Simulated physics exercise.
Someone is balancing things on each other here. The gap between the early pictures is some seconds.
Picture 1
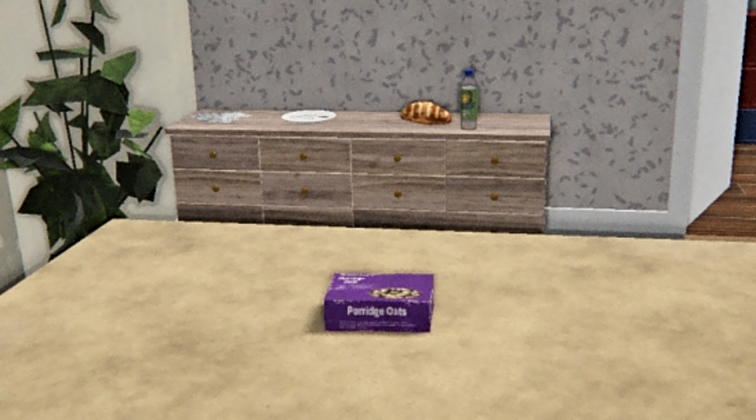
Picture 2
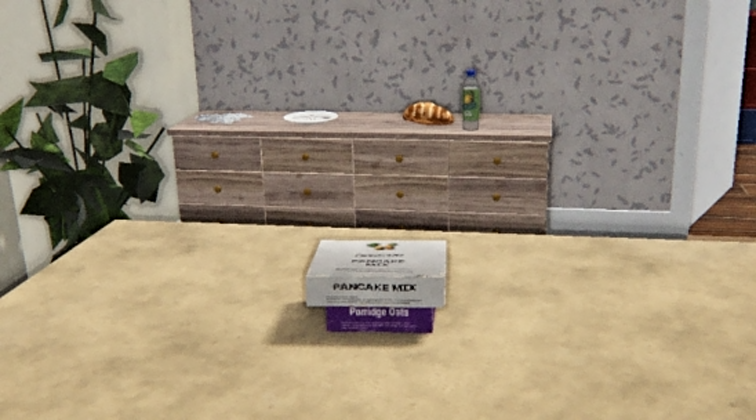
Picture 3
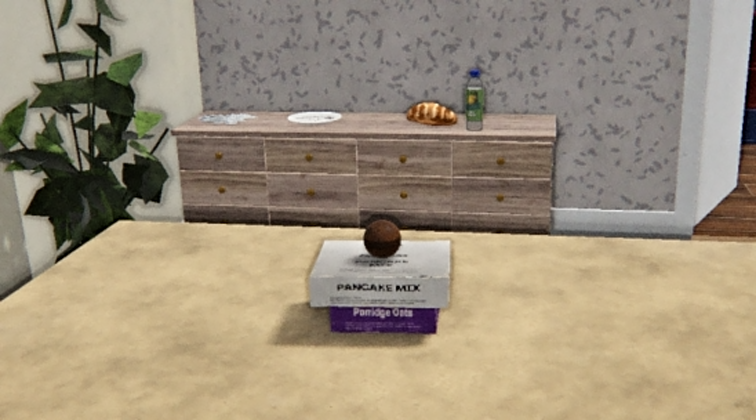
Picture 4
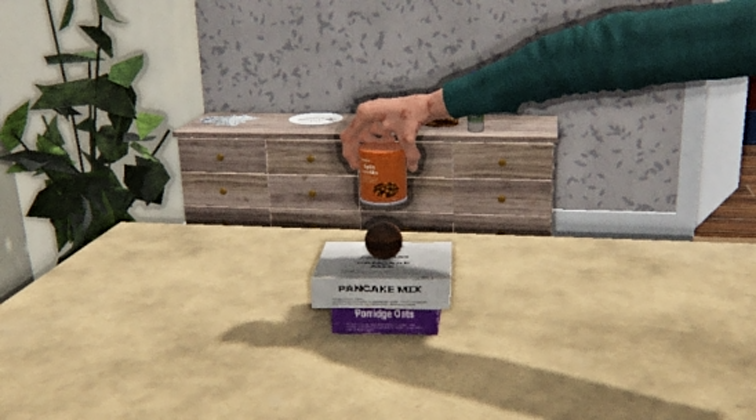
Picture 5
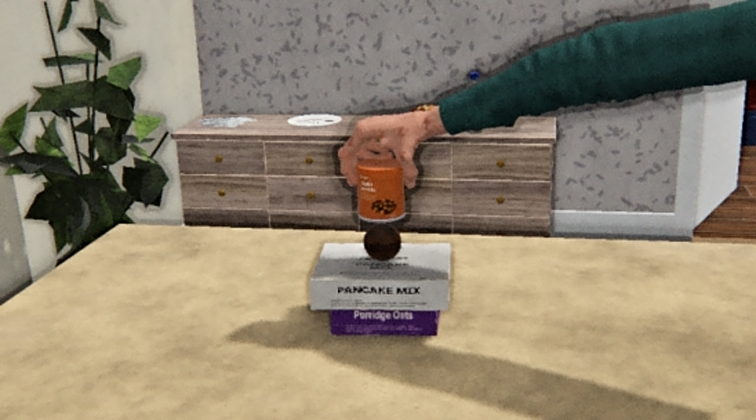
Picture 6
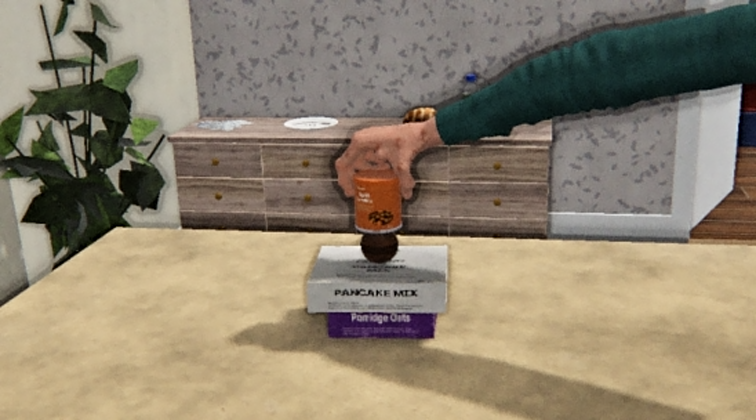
A hand lowers an orange tin onto a brown ball atop two stacked boxes.
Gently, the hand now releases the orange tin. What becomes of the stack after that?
The stack topples over.
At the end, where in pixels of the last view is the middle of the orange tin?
In the final view it sits at roughly (525, 271).
Then, 1.30 s on from there, orange tin now fallen; brown ball shifted a little.
Then, 1.60 s on from there, brown ball shifted a little.
In the end, fallen, orange tin; the other 3 unmoved. At the end, from the last picture's camera, orange tin near (525, 272). The pile gives way.
